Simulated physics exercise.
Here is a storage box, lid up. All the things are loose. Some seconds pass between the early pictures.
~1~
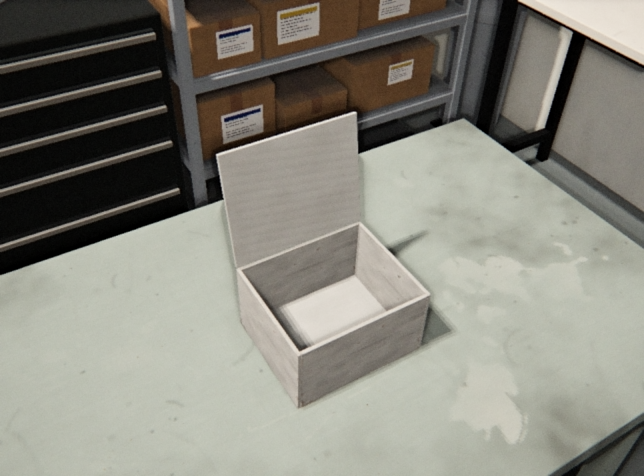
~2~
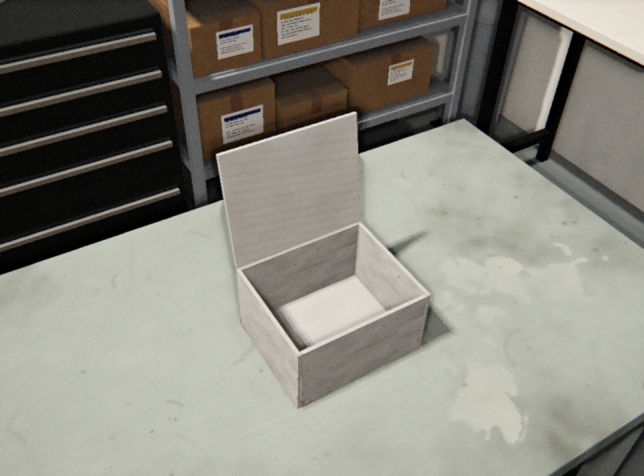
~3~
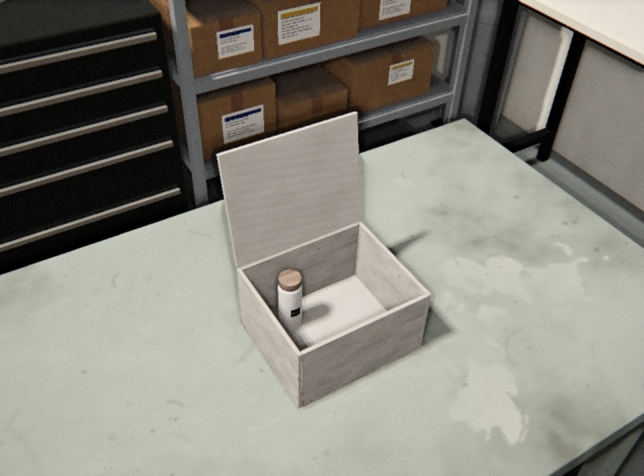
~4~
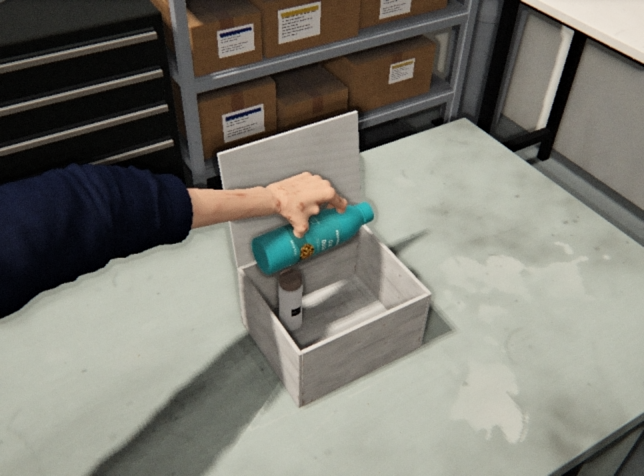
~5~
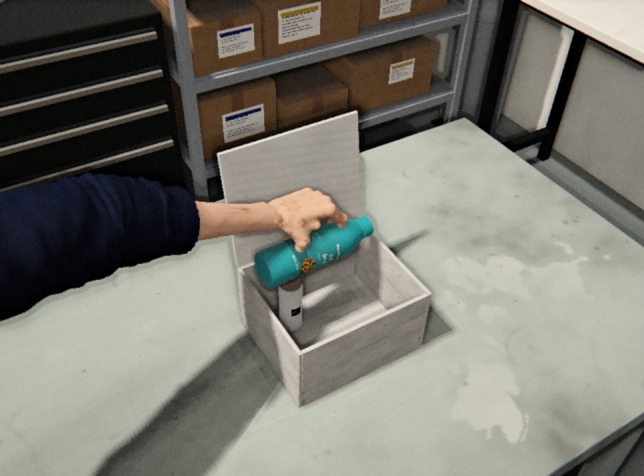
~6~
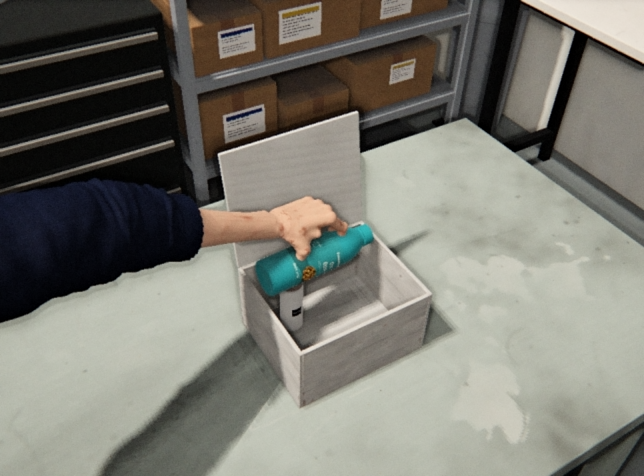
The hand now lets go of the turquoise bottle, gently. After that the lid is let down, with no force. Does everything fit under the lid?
Here the lid shuts flat.
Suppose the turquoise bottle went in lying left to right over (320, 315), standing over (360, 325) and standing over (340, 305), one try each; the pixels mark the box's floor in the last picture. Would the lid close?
First try: It closes; second try: It is held up; third try: It stays ajar.
Then, 0.80 s past the last view, lid starting down; turquoise bottle displaced well along near (345, 329); white shaker rocked 25° from its first pose.
Then, 1.70 s past the last view, lid 46° above the rim; turquoise bottle displaced well along near (351, 333); white shaker rocked 25° from its first pose.
Finally, lid shut; moved from the start, turquoise bottle; left askew, white shaker. Final places as the last picture's camera would see them, turquoise bottle near (351, 333).
